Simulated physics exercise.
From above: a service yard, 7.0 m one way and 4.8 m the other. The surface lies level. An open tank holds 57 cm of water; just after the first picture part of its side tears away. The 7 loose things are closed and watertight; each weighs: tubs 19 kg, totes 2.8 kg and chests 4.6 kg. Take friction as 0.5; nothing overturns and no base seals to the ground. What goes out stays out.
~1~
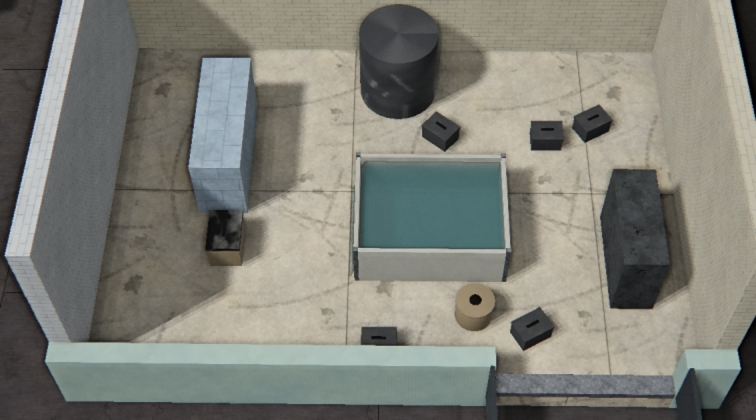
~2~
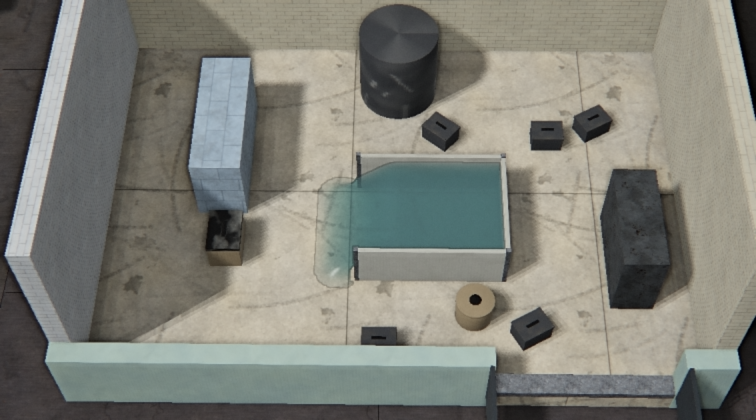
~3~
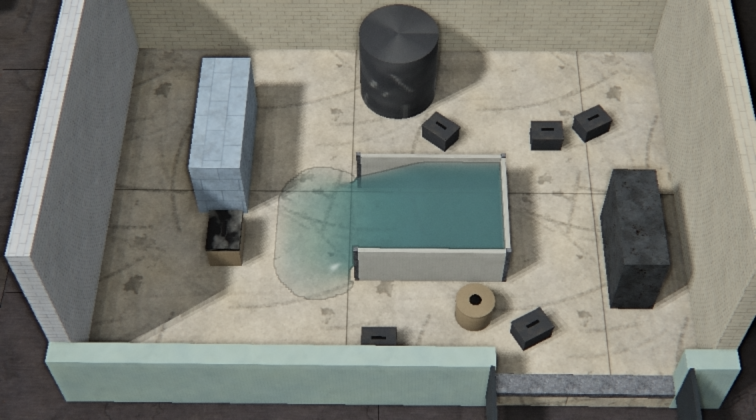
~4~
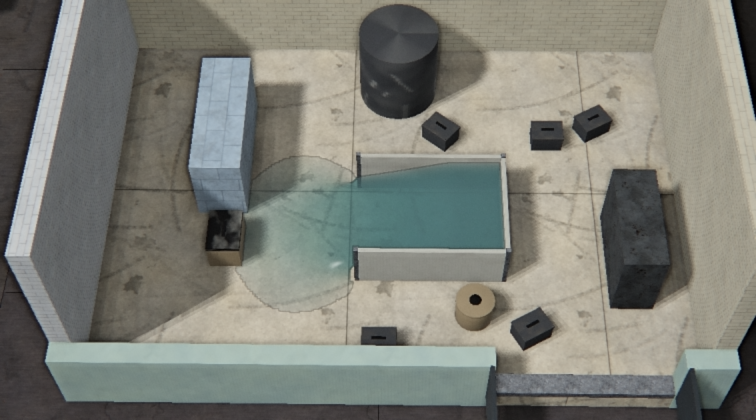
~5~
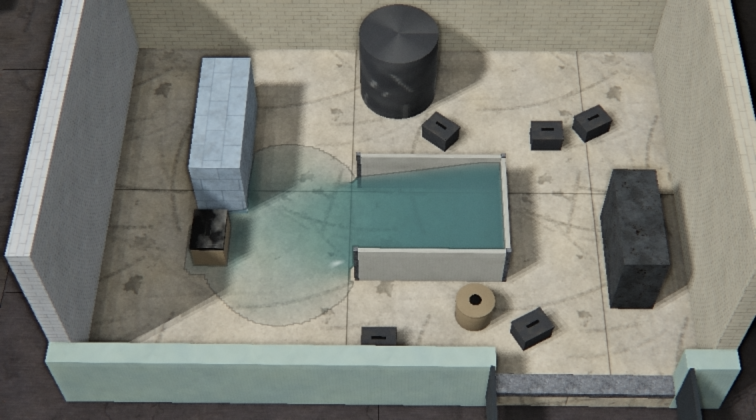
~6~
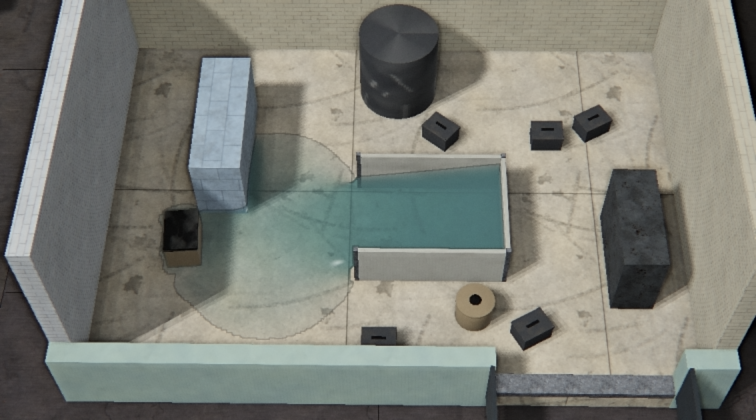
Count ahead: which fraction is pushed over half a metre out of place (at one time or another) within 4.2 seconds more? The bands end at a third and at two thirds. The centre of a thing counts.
That comes to less than a third.
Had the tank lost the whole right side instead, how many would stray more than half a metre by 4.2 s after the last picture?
In that case 4 of them.
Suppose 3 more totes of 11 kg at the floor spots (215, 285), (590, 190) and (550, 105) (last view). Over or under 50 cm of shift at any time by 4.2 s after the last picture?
In turn: Past it, short of it, under.
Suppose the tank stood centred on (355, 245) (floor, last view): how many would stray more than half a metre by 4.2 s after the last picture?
Then 3.
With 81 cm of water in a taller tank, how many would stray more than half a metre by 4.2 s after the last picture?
In that case 3 of them.
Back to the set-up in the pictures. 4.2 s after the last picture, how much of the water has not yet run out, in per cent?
About 100 per cent.
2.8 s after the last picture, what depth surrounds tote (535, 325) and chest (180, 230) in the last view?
About 0 and 15 cm.
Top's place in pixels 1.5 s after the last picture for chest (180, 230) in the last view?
Around (108, 242).
Then, 0.4 s after the last picture 1 of 7 are over 50 cm from their spots; 0 afloat.
Then, 1.5 s after the last picture 1 of 7 are over 50 cm from their spots; 1 afloat.
Then, 2.8 s after the last picture 1 of 7 are over 50 cm from their spots; 1 afloat.
Then, 4.2 s after the last picture 2 of 7 are over 50 cm from their spots, and 2 have been at some point; 2 afloat.
